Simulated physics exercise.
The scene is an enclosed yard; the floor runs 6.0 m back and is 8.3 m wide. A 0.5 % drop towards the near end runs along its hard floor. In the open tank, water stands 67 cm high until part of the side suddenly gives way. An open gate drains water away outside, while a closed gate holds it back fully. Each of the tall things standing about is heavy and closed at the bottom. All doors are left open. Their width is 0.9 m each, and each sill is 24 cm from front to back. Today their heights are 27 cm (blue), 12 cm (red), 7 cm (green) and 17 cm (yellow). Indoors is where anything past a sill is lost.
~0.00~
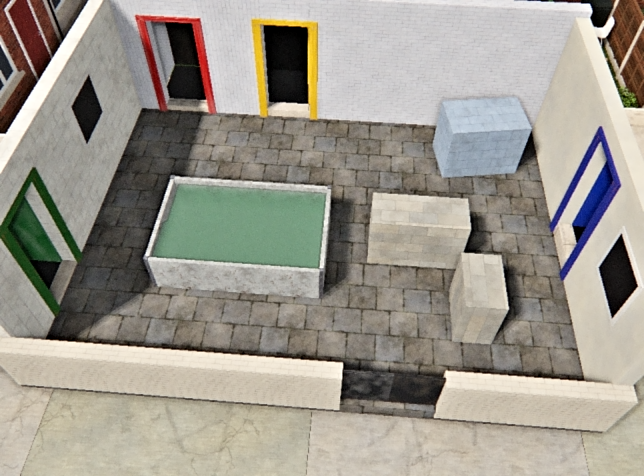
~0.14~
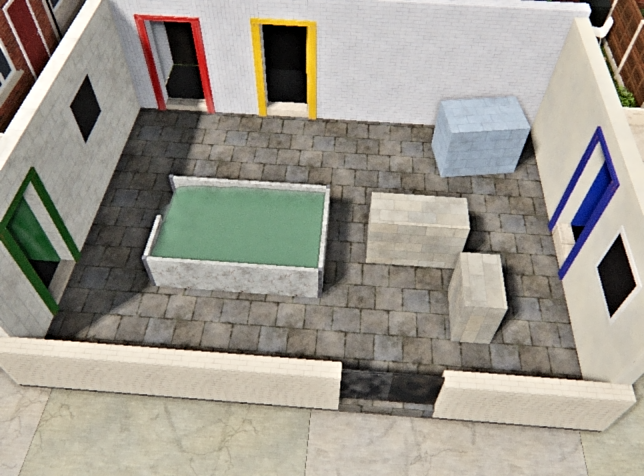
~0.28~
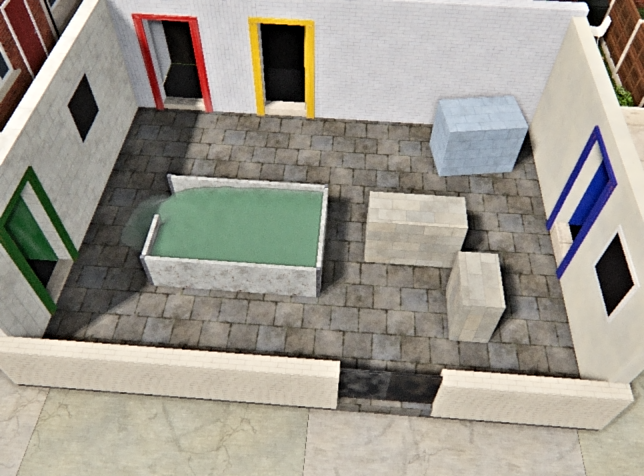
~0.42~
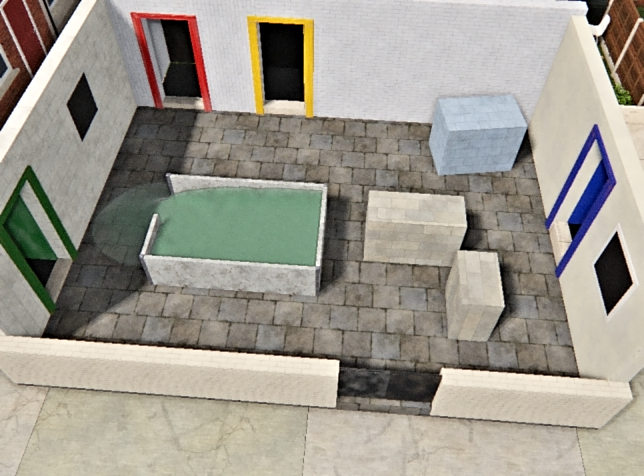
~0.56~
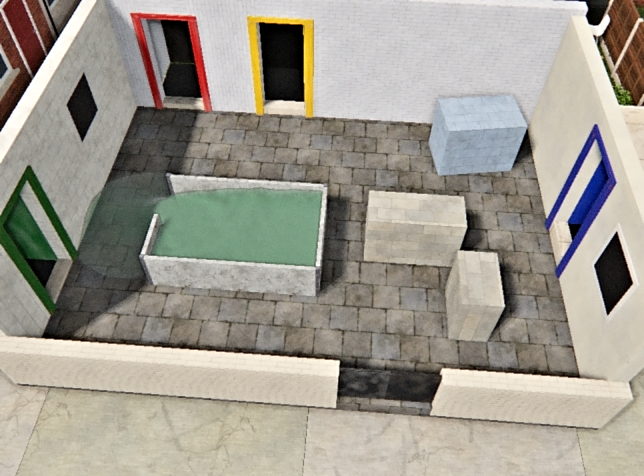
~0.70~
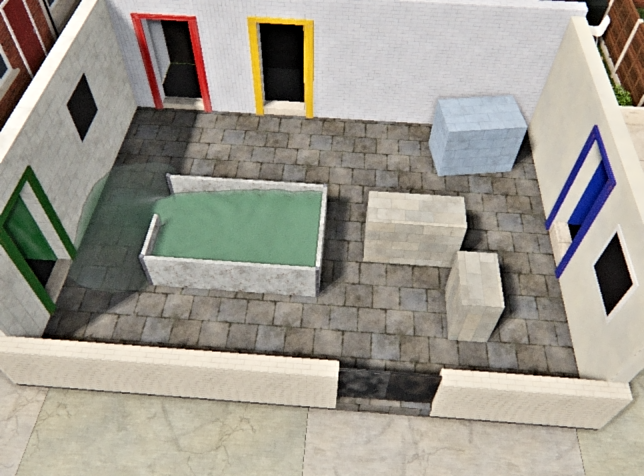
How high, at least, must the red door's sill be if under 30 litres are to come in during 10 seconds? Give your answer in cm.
I would say about 18 cm.
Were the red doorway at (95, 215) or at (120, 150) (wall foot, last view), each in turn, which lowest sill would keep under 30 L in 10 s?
Around 34 and 11.0 cm respectively.
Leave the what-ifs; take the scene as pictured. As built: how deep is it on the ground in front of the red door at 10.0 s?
About 9.0 cm.
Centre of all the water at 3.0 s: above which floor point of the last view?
Centre of mass: About (198, 229) px.
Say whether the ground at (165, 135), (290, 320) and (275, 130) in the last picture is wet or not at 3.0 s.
So the three spots come out swamped, spared, swamped, in that order.
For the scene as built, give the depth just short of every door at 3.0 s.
In cm: Blue 0, red 24, green 12, yellow 3.
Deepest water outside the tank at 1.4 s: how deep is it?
Up to some 42 cm.
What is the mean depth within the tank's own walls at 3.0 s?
Around 37 centimetres.
After 1.4 s water covers 10 % of the floor, deepest (42 cm) near (102, 218); it has not reached the red door.
After 3.0 s water covers 30 % of the floor, deepest (33 cm) near (102, 218); 24 cm at the red door, 35 litres in over its 12 cm sill.
After 10.0 s water covers 100 % of the floor, deepest (12 cm) near (102, 218); 9 cm at the red door, 119 litres in over its 12 cm sill.
At the red door as built, the water arrived by 1.8 s and peaked near 24 cm at 2.6 s.
Run again over the same 10 s with other heights there, 67 litres in over 15 cm, 20 litres over 20 cm. The limit of 30 litres is kept from about 18 cm up.
